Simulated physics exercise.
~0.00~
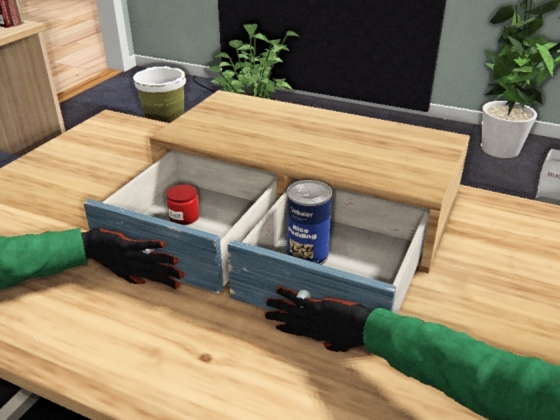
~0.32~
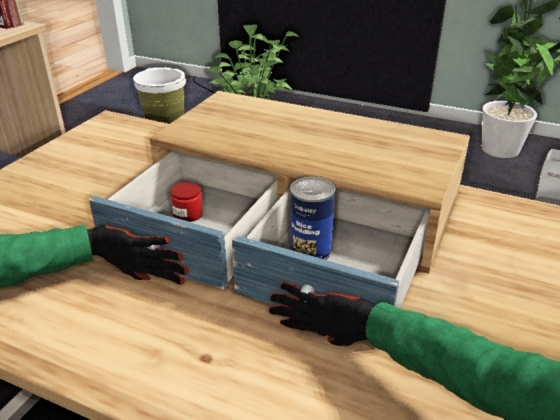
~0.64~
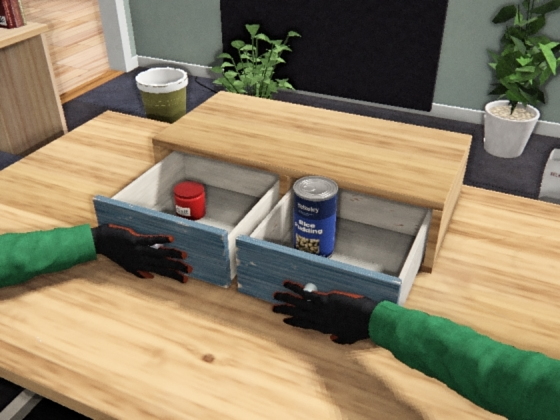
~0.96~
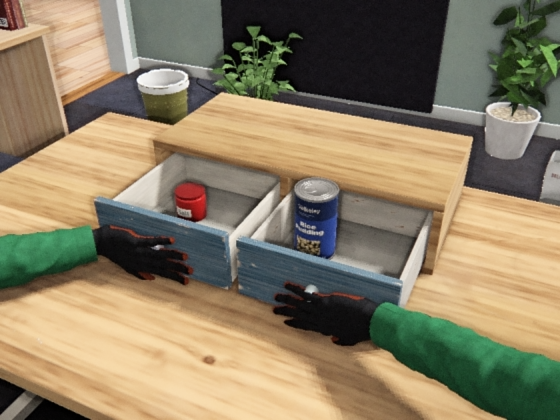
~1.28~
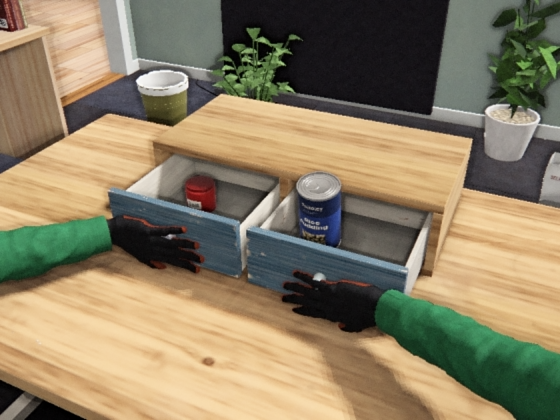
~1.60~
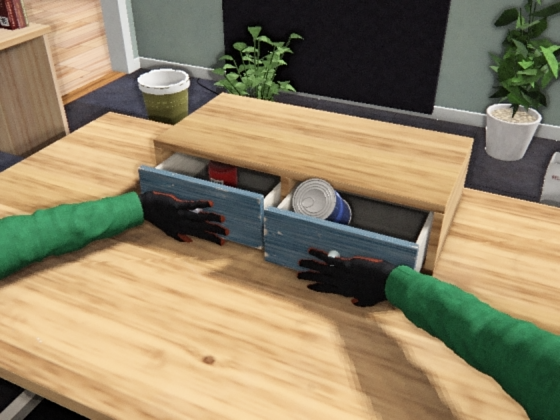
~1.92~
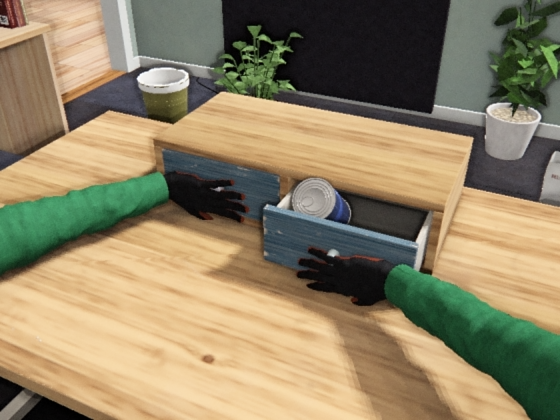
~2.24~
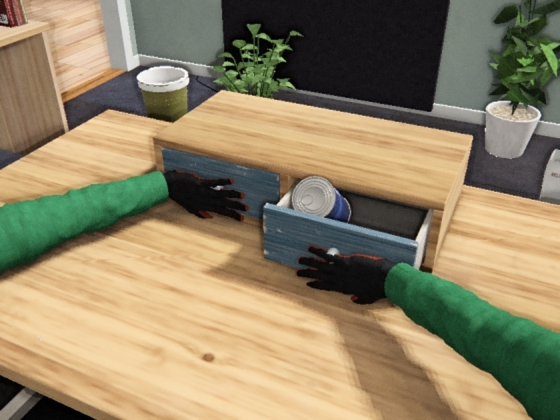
The clip opens on a low wooden cabinet with two blue-fronted drawers pulled open, a small red jar in the left one and a taller blue can standing in the right. Two black-gloved hands in green sleeves rest against the drawer fronts, at first barely moving them. Then the hands push both drawers inward together, and the blue can begins to tilt. As the drawers slide farther in, the can leans more and the red jar slips out of sight under the cabinet top. The left drawer closes, but the right one stops partway and stays ajar, the tilted can still showing.
